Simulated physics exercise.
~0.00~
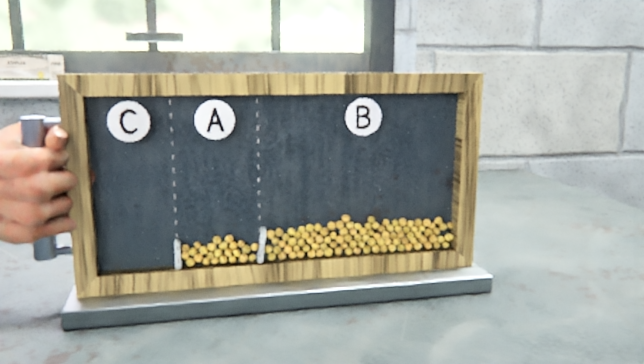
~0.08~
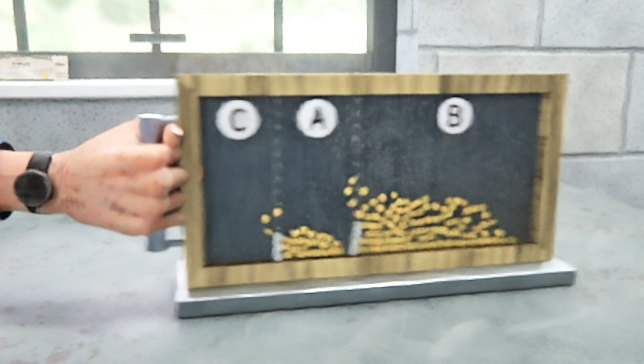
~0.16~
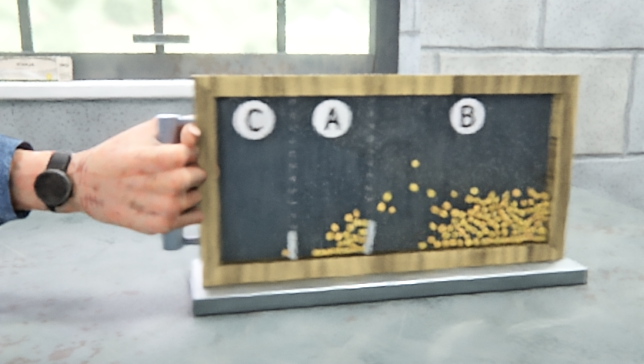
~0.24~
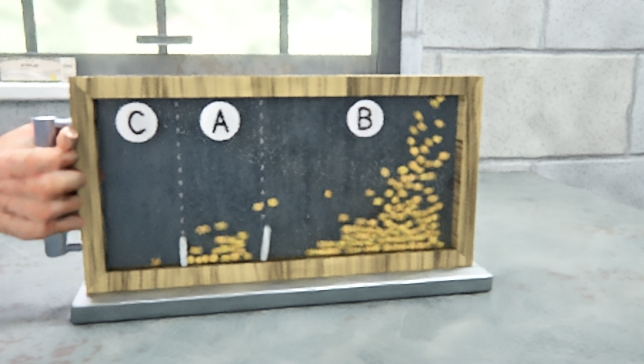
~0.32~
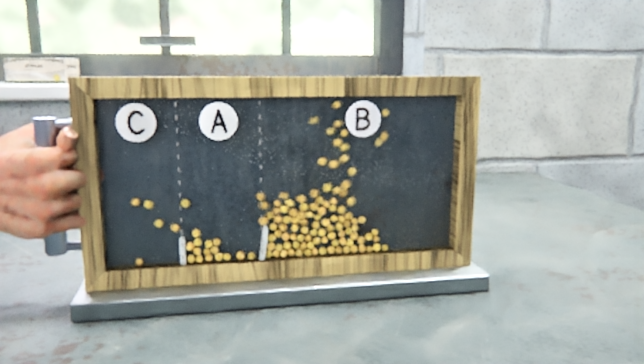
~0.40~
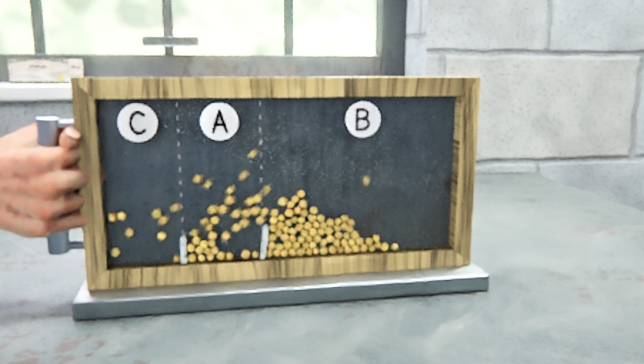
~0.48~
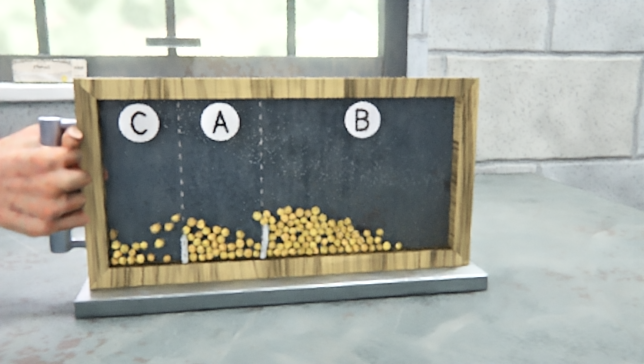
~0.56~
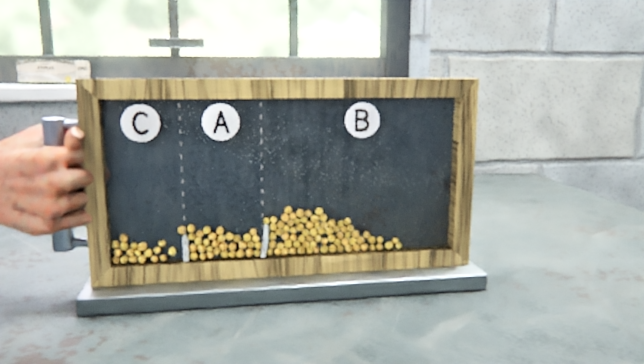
On a table, a hand slides a case right and back, scattering chickpeas leftward into strip C.
